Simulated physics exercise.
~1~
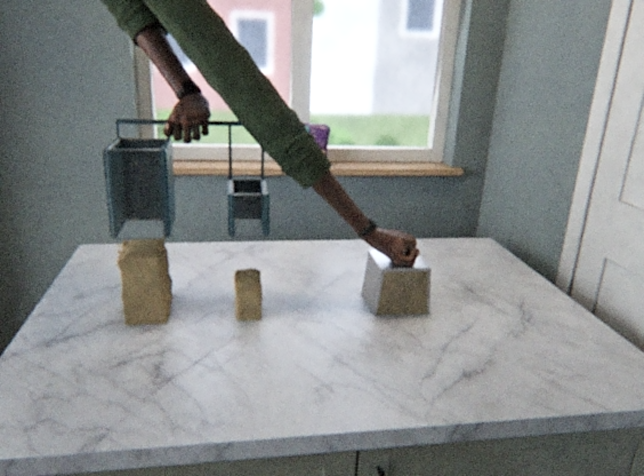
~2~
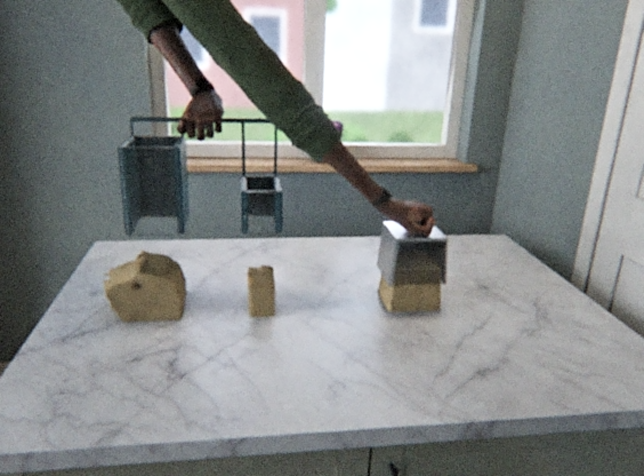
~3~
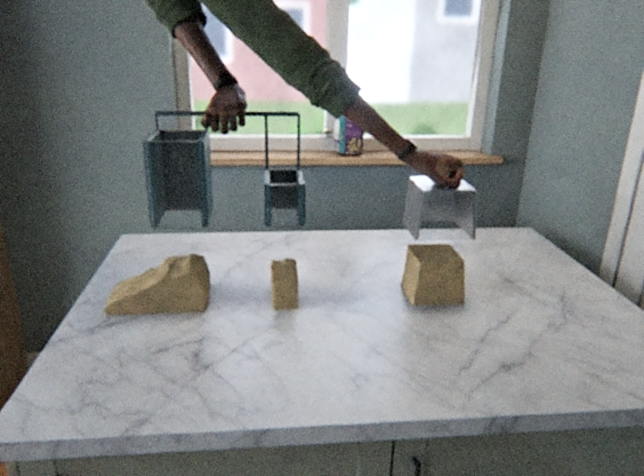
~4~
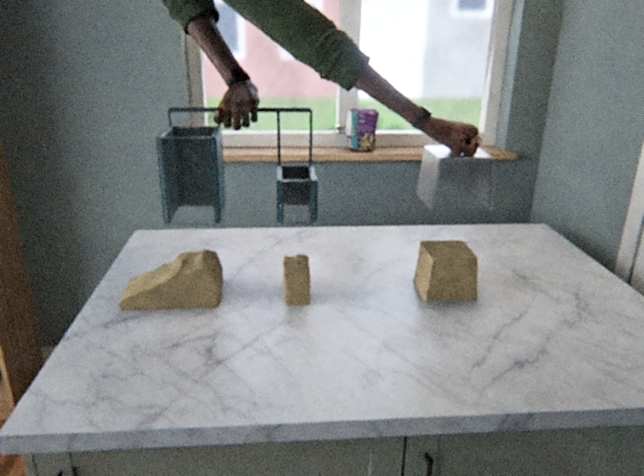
The footage shows a hand lifting an upturned metal tin straight up off a block of damp sand on a marble counter, leaving it standing almost whole, while another hand holds up a frame with two open boxes and the taller sand block beside it slumps leftward into a sloping heap.
